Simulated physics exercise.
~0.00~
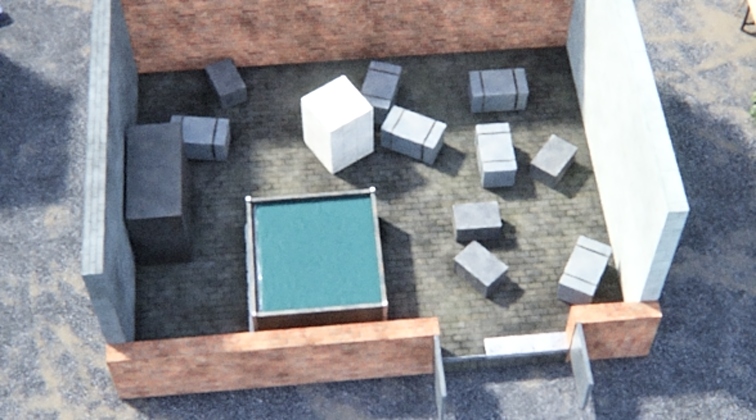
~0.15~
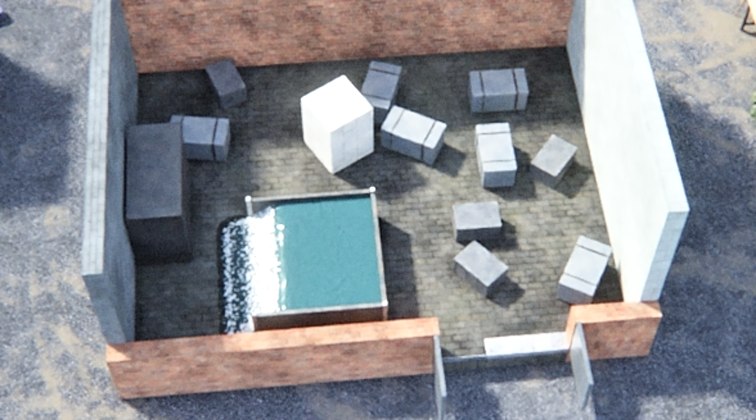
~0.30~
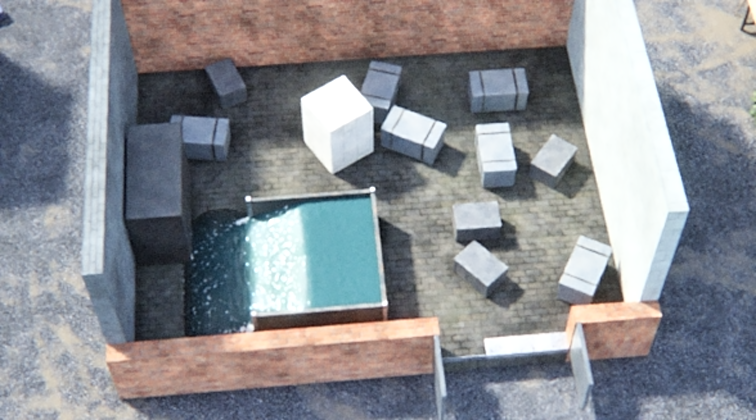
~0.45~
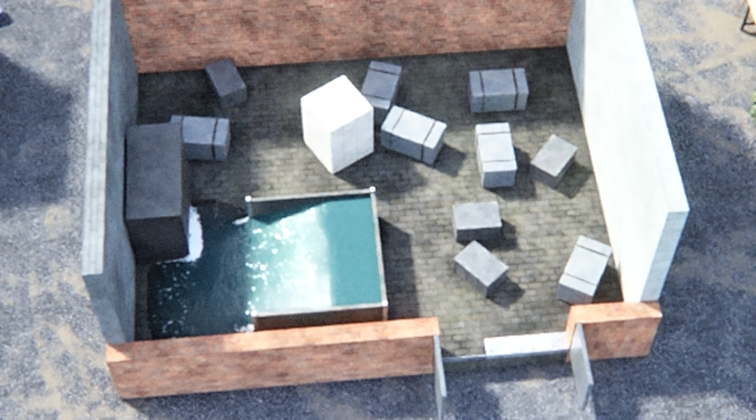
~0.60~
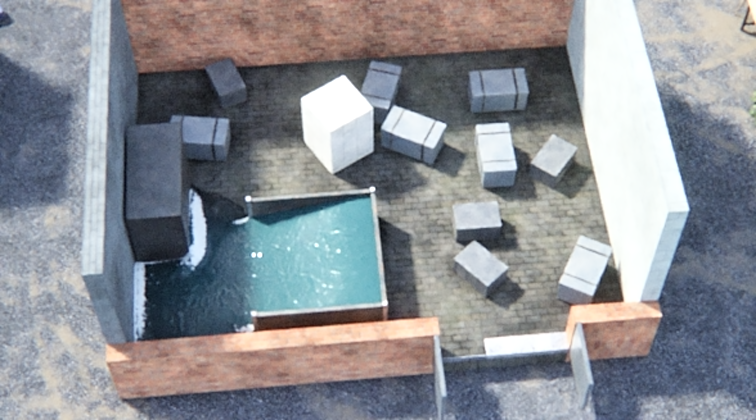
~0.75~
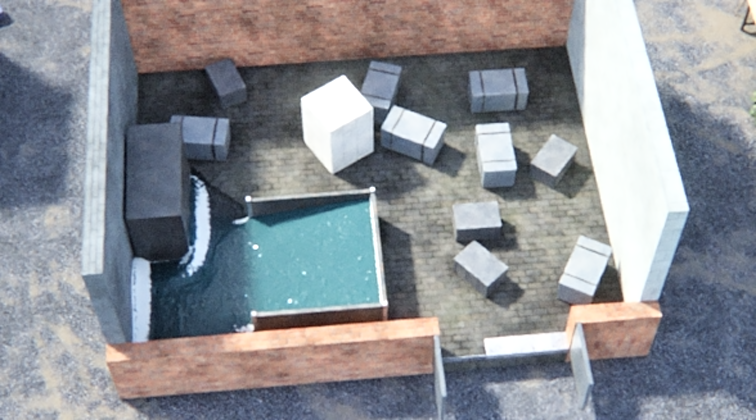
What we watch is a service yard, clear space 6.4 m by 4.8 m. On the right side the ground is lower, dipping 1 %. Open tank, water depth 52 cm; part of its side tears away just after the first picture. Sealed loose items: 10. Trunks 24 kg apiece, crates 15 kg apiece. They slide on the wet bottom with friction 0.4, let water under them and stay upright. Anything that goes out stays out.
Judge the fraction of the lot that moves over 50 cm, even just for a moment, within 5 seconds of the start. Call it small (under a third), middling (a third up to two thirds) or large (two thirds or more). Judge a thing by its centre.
The fraction is small.
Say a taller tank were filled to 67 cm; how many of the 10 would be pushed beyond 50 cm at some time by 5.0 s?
Then it comes to 2.
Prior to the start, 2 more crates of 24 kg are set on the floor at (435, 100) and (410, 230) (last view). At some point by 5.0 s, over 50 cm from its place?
In order: Within it, within it.
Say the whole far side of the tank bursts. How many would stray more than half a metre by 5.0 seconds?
Then the count would be 6.
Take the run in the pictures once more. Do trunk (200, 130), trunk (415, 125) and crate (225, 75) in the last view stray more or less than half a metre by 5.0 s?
Beyond the mark, within the mark, beyond the mark.
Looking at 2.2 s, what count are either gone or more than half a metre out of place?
I get 1.
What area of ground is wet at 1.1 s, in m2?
I'd estimate close to 6.5 m2.
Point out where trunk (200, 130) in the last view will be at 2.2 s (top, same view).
Somewhere near (196, 88) in the last view.
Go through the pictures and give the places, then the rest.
In the first picture, a trunk at (379, 84) rests on the ground; a crate at (225, 77) rests on the ground; 2.9 m2 under water; 0 of 10 have shifted.
In the second picture, a trunk at (379, 84) rests on the ground; a crate at (225, 77), on the bottom; water covers 3.7 m2; 0 of 10 have shifted.
In the third picture, a trunk at (379, 84), on the bottom; a crate at (225, 77) rests on the ground; water covers 4.7 m2; 0 of 10 have shifted.
In the fourth picture, a trunk at (379, 84) rests on the ground; a crate at (225, 77), on the bottom; 5.5 m2 under water; 0 of 10 have shifted.
In the fifth picture, a trunk at (379, 84), on the bottom; a crate at (225, 77), on the bottom; water covers 5.9 m2; 0 of 10 have shifted.
In the sixth picture, a trunk at (379, 84), on the bottom; a crate at (225, 77) rests on the ground; water covers 6.1 m2; 0 of 10 have shifted.
After 1.1 s 0 of 10 are over 50 cm from their spots; 0 afloat.
After 2.2 s 1 of 10 are over 50 cm from their spots; 0 afloat.
After 3.5 s 1 of 10 are over 50 cm from their spots; 1 afloat.
After 5.0 s 2 of 10 are over 50 cm from their spots, and 2 have been at some point; 2 afloat.
